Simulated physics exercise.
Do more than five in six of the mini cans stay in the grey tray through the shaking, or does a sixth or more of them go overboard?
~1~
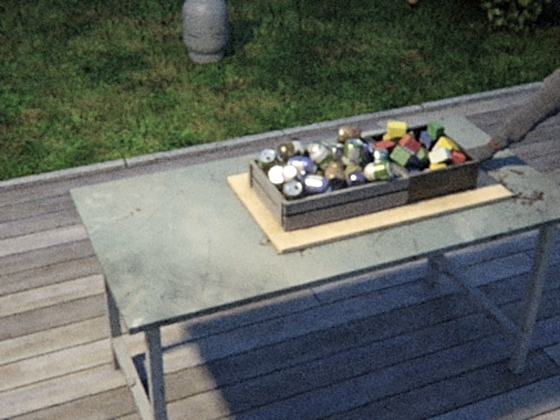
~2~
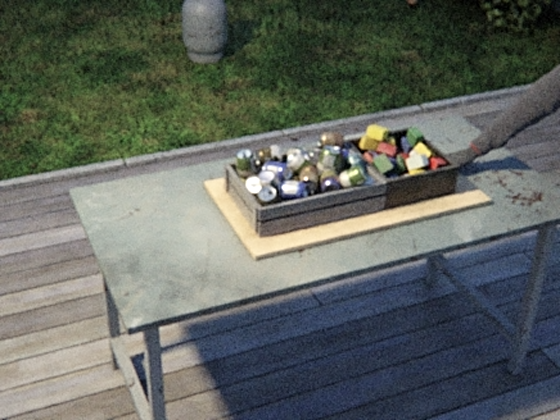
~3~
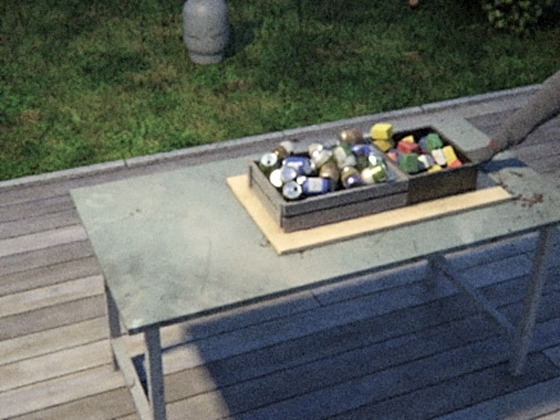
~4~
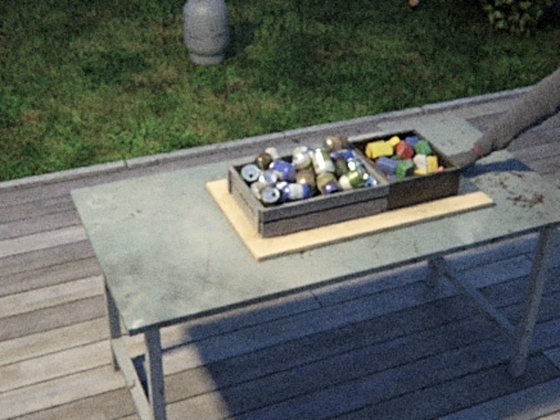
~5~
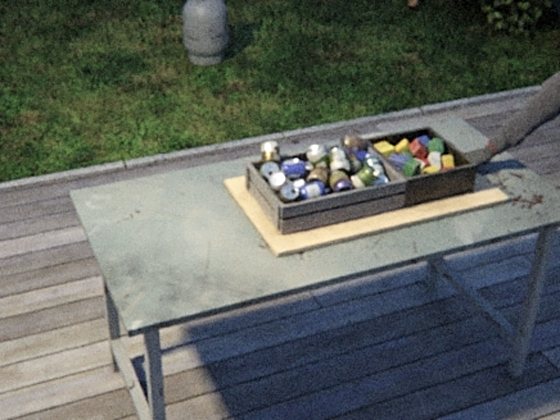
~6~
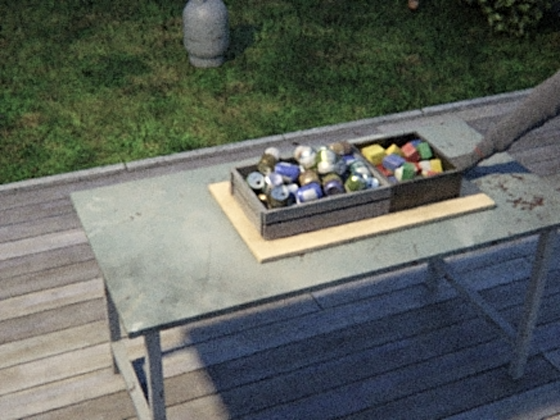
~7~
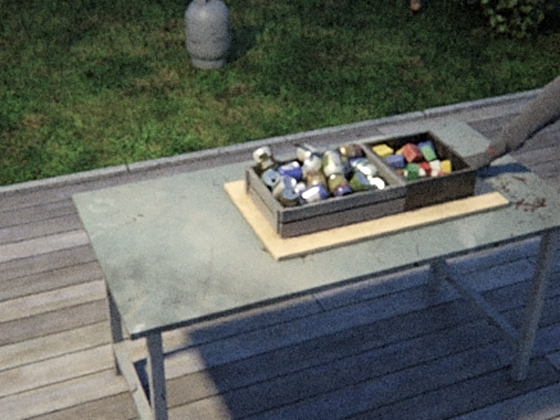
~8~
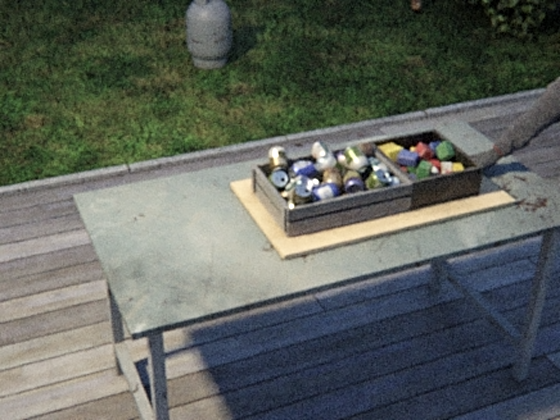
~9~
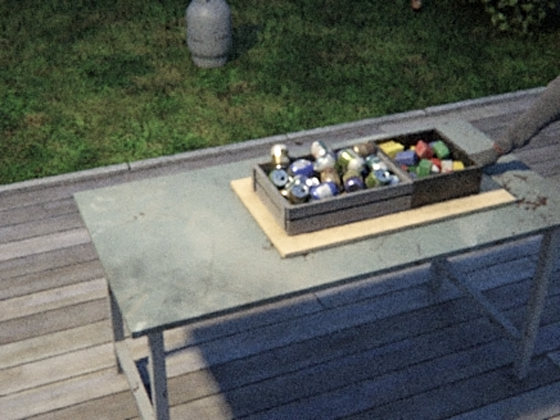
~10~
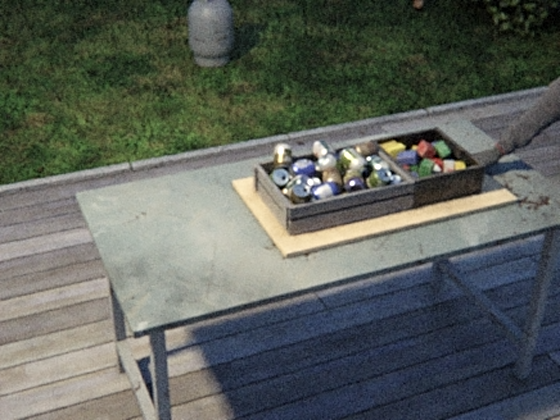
More than five in six of the mini cans stay in. They shift and tumble about in the grey tray, but none is seen outside it when the board comes to rest.
